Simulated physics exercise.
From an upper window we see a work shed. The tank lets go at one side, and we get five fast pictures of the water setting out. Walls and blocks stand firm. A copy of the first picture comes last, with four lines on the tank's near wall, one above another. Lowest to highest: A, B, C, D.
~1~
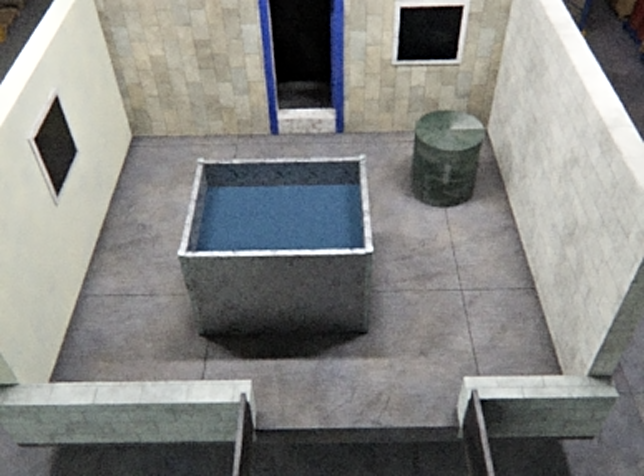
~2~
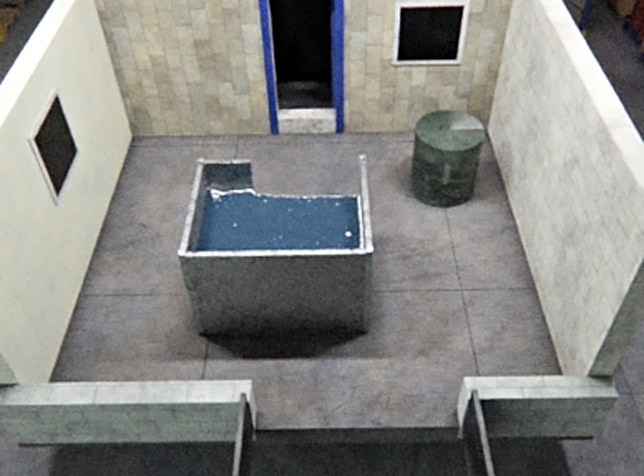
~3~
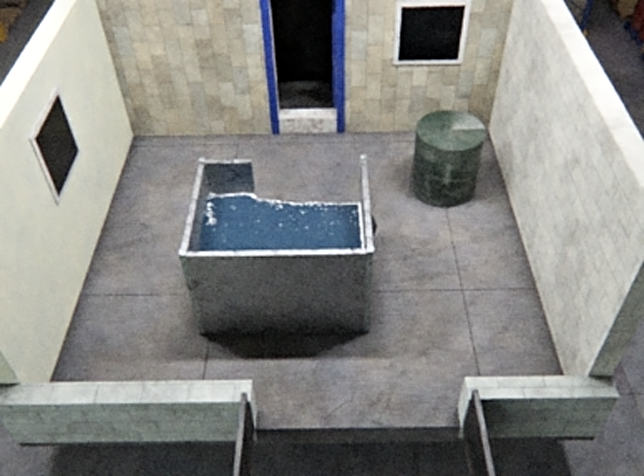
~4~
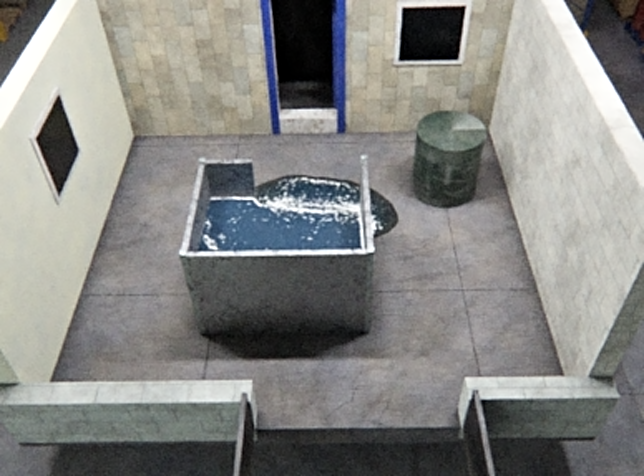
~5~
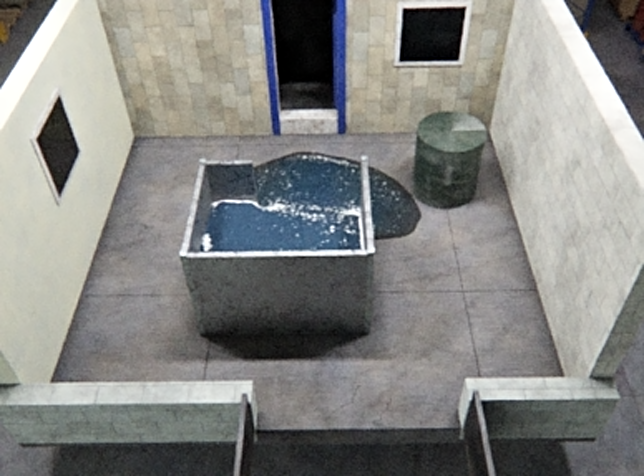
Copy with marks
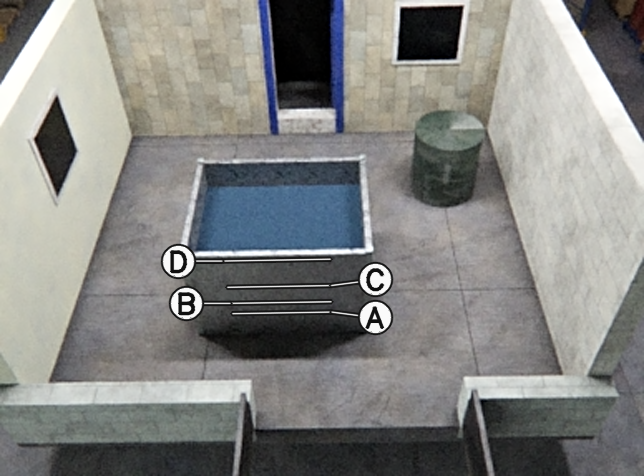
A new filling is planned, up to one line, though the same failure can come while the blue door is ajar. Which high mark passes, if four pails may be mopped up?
Level B just does it.
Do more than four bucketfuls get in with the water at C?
Yes, that goes wrong.
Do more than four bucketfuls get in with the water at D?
Yes, that goes wrong.
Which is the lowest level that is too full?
That would be C.
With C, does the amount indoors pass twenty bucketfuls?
No.
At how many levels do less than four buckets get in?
Two.
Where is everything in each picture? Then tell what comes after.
The first picture shows water in the tank at rest, its middle at (281, 226); foot of the blue doorway at (307, 133); open gate at (357, 376).
In the second picture, water covers 2 % of the ground, its front hidden from here.
In the third picture, water covers 4 % of the ground, its front hidden from here.
In the fourth picture, water covers 9 % of the ground, its front hidden from here.
In the fifth picture, 16 % of the ground under water, visible out to (397, 190).
In white, A at (281, 312); B at (280, 302); C at (279, 286); D at (276, 260); from the bottom up A, B, C, D.
If A is chosen, nothing gets over.
If B is chosen, a splash gets over, under a bucket.
If C is chosen, about 10 bucketfuls get in.
If D is chosen, dozens of bucketfuls pour in.
